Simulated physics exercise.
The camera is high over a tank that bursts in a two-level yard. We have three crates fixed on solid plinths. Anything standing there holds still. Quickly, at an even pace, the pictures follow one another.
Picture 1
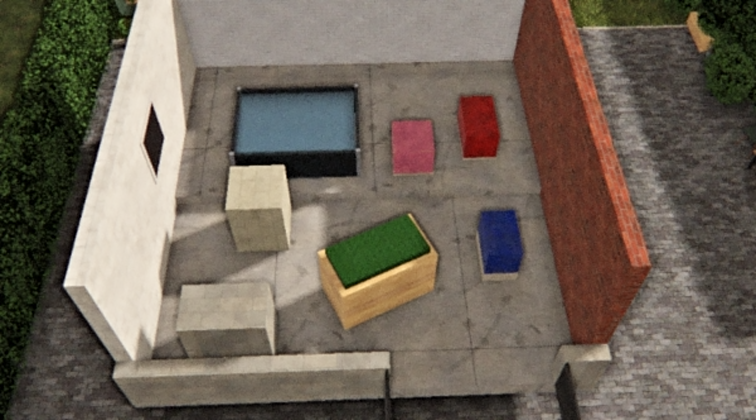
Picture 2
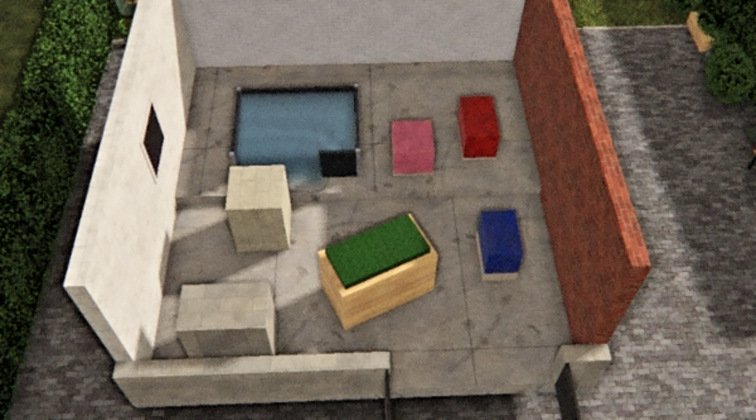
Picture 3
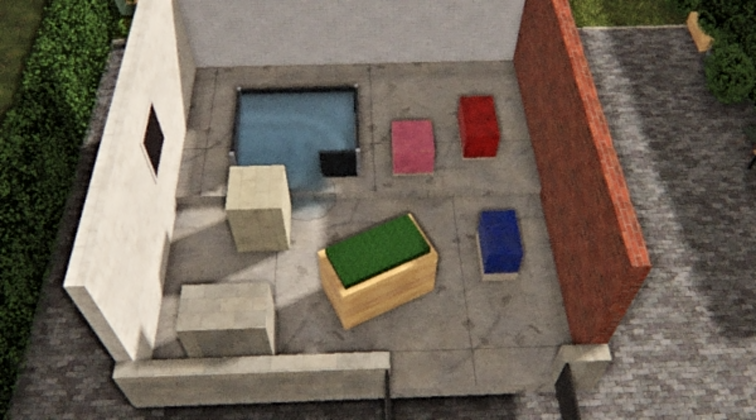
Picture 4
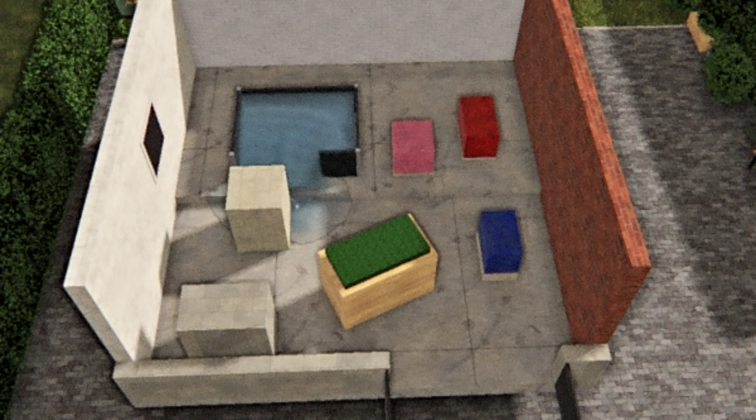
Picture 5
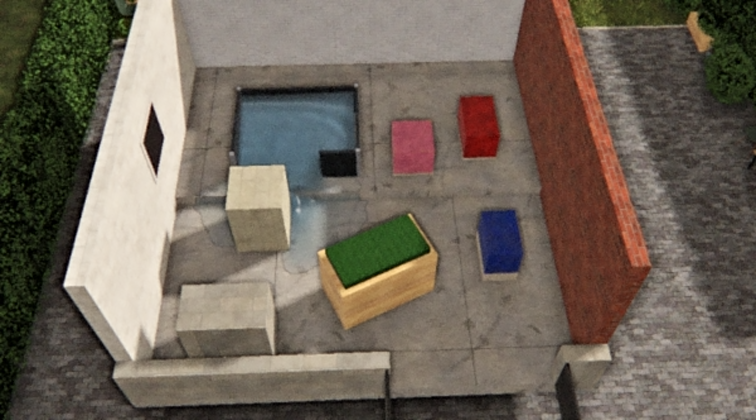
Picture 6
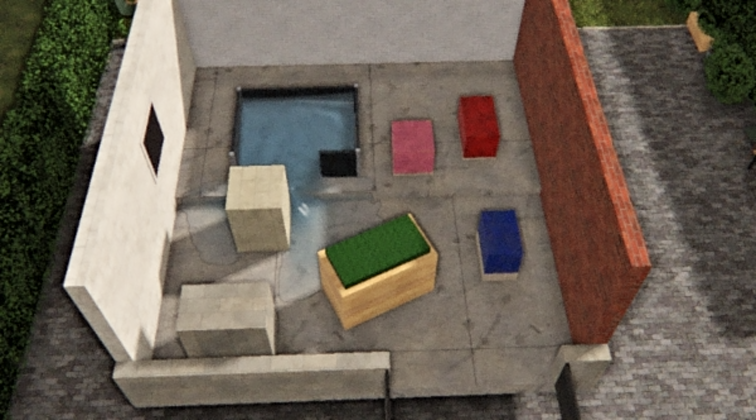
The clip opens on a walled yard seen from above, with still water in an open tank near coloured blocks. The tank's near side gives way, leaving a dark piece at its right corner, and water pours out, spreading past the cream block and then toward the viewer beside the green-topped box.
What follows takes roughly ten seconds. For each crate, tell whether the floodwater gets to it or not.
Outcome: The red crate is missed by the water; the blue crate is missed by the water; the pink crate is missed by the water.
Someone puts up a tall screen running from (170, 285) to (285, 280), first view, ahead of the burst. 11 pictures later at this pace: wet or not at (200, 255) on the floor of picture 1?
At that place: Awash.
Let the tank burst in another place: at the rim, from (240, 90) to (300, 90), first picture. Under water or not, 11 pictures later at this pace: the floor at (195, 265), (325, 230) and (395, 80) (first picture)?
So it's nothing at the first, nothing at the second and liquid at the third.
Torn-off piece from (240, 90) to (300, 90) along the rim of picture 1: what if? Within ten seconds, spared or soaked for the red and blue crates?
Result - red crate gets flooded, blue crate stays clear.
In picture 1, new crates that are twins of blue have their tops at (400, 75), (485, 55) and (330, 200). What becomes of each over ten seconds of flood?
Stays clear, stays clear, gets flooded.
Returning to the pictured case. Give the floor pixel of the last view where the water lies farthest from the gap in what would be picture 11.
The wet edge reaches furthest near (347, 374).
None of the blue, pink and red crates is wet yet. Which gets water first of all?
My answer: The blue-painted one.
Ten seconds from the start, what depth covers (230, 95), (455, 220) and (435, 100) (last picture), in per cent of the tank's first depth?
Respectively 0, 18 and 0 per cent.
A moment on, water covers 20 % of the floor; the red crate not reached, the blue crate not reached, the pink crate not reached.
Next, water covers 35 % of the floor; the red crate not reached, the blue crate water round its plinth, the pink crate not reached.
Then, water covers 45 % of the floor; the red crate not reached, the blue crate water round its plinth, the pink crate not reached.
Later, water covers 55 % of the floor; the red crate not reached, the blue crate water round its plinth, the pink crate not reached.
In the end, water covers 55 % of the floor; the red crate stayed above the water, the blue crate stayed above the water, the pink crate stayed above the water.
